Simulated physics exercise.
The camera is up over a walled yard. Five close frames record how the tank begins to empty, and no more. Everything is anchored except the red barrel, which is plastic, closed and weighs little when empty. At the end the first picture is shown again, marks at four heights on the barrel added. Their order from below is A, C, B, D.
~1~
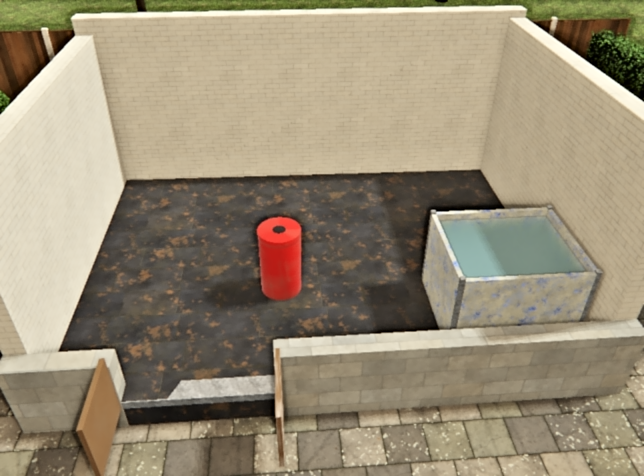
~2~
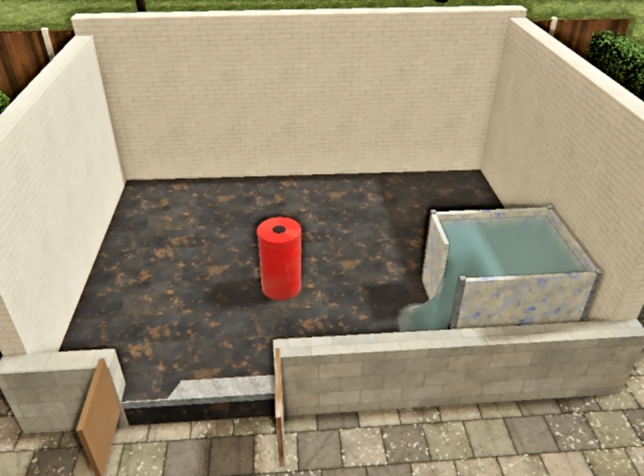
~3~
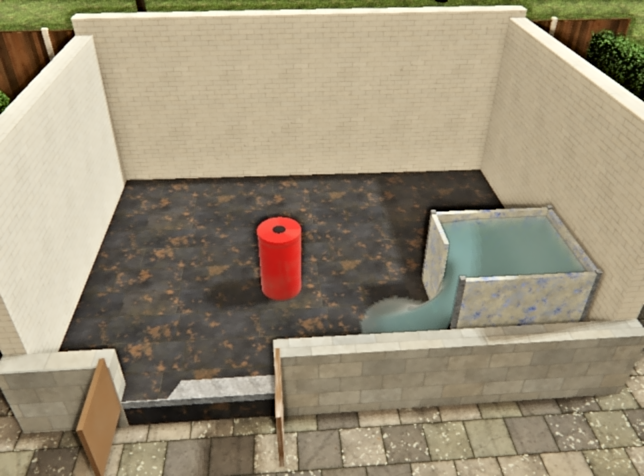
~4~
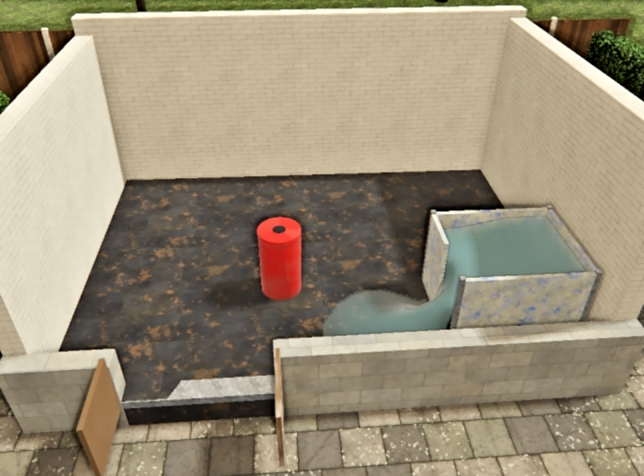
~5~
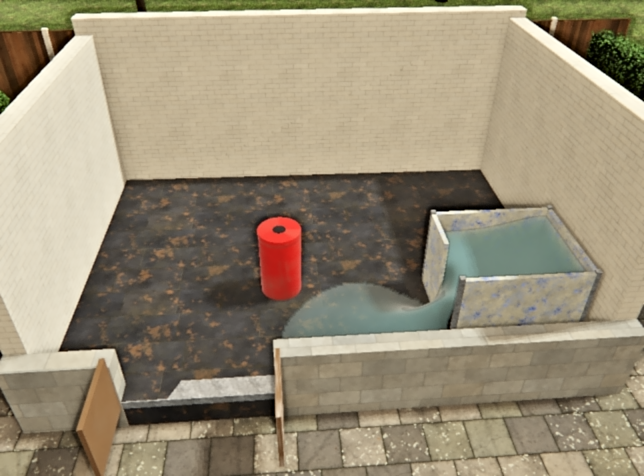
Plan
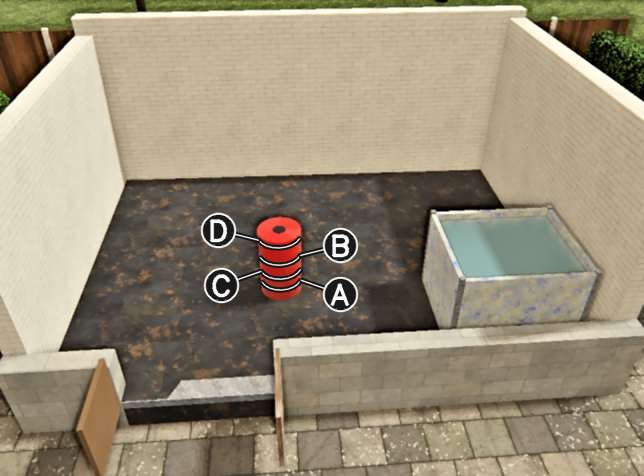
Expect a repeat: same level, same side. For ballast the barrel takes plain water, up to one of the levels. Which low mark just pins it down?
Go for C.
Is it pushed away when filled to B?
No, not at all.
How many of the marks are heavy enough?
Three.
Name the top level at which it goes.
It is A.
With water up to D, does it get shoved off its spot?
No, that is safe.
In white, A at (281, 290); B at (280, 265); C at (281, 279); D at (279, 247); from the bottom up A, C, B, D.
With A, it is pushed about its own width away.
With B, it does not move.
With C, it does not move.
With D, it does not move.
